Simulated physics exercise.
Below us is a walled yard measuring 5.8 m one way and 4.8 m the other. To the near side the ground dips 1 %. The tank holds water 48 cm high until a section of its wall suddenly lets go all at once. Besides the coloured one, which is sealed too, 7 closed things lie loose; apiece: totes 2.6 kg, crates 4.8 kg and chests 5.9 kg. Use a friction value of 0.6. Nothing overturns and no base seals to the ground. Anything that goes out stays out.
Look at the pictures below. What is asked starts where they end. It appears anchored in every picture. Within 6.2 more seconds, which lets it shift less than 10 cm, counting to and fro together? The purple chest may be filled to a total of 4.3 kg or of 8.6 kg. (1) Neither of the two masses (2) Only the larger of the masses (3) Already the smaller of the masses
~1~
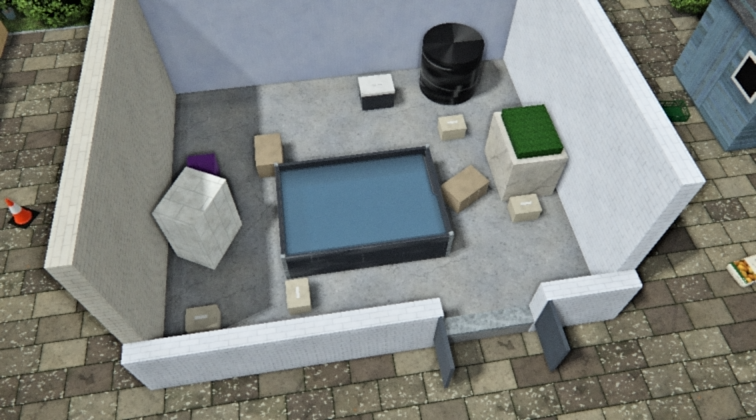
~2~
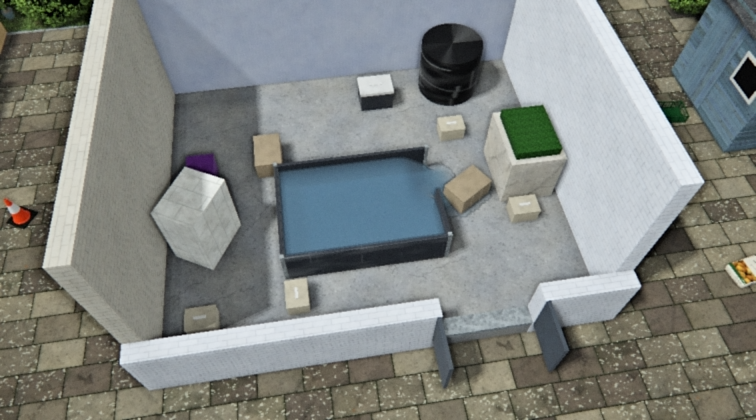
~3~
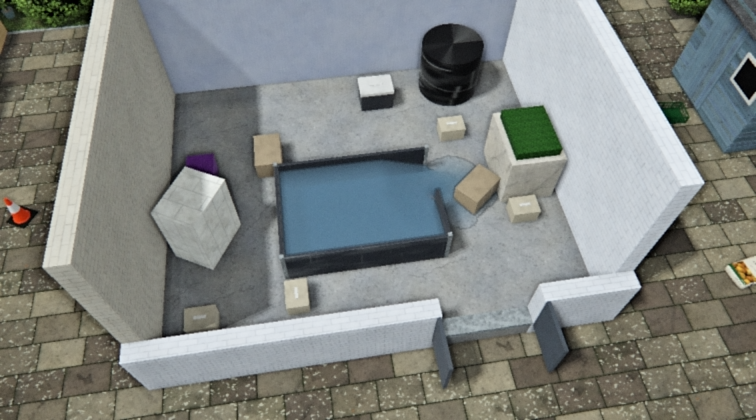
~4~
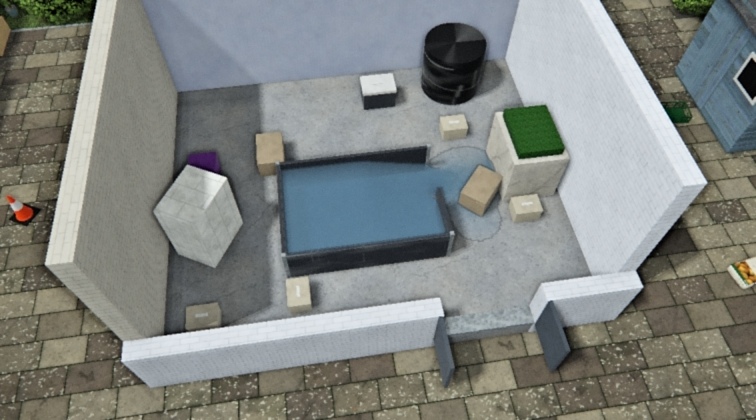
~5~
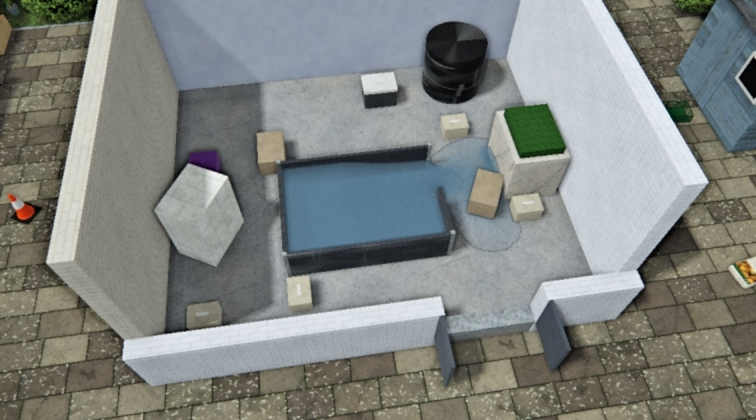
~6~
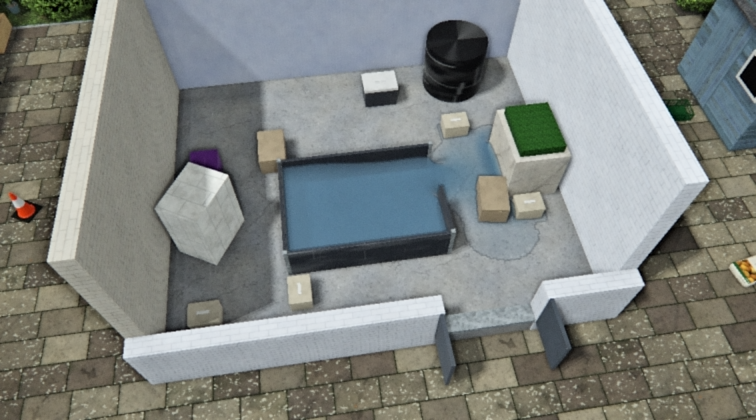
Answer: 3.
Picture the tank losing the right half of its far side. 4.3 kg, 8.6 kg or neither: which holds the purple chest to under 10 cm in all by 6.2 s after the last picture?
Note: No mass sufficient.
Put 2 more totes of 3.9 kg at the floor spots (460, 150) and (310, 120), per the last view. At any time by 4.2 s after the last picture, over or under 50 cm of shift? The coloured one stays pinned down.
Beyond the mark, below the mark.
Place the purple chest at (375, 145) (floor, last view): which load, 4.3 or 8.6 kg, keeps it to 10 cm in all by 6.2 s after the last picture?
Lab note - result: Heavier mass required.
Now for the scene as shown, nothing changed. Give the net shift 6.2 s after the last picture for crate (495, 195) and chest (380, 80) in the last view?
Washed out, 200 cm.
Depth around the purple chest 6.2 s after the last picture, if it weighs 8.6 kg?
Close to 1 cm deep.
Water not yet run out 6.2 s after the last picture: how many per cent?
Still held: Near 86 %.
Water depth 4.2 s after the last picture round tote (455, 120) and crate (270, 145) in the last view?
Around 1 cm and 1 cm.
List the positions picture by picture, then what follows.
The first frame shows the purple chest at (201, 169) rests on the ground; 3.3 m2 under water; 0 of 8 have shifted.
The second frame shows the purple chest at (200, 169) rests on the ground; water covers 3.6 m2; 1 of 8 have shifted.
The third frame shows the purple chest at (200, 169), on the bottom; 4.1 m2 under water; 1 of 8 have shifted.
The fourth frame shows the purple chest at (202, 167), on the bottom; 4.7 m2 under water; 1 of 8 have shifted.
The fifth frame shows the purple chest at (203, 166) rests on the ground; 5.1 m2 under water; 1 of 8 have shifted.
The sixth frame shows the purple chest at (203, 165), on the bottom; water covers 5.5 m2; 1 of 8 have shifted.
Then, 0.6 s after the last picture the purple chest would be 0 cm from its start with 4.3 kg and 0 cm from its start with 8.6 kg; 0 cm of water round it then.
Then, 2.3 s after the last picture the purple chest would be 0 cm from its start with 4.3 kg and 0 cm from its start with 8.6 kg; 0 cm of water round it then.
Then, 4.2 s after the last picture the purple chest would be 0 cm from its start with 4.3 kg and 0 cm from its start with 8.6 kg; 0 cm of water round it then.
Then, 6.2 s after the last picture the purple chest would be 0 cm from its start with 4.3 kg and 0 cm from its start with 8.6 kg; 1 cm of water round it then.
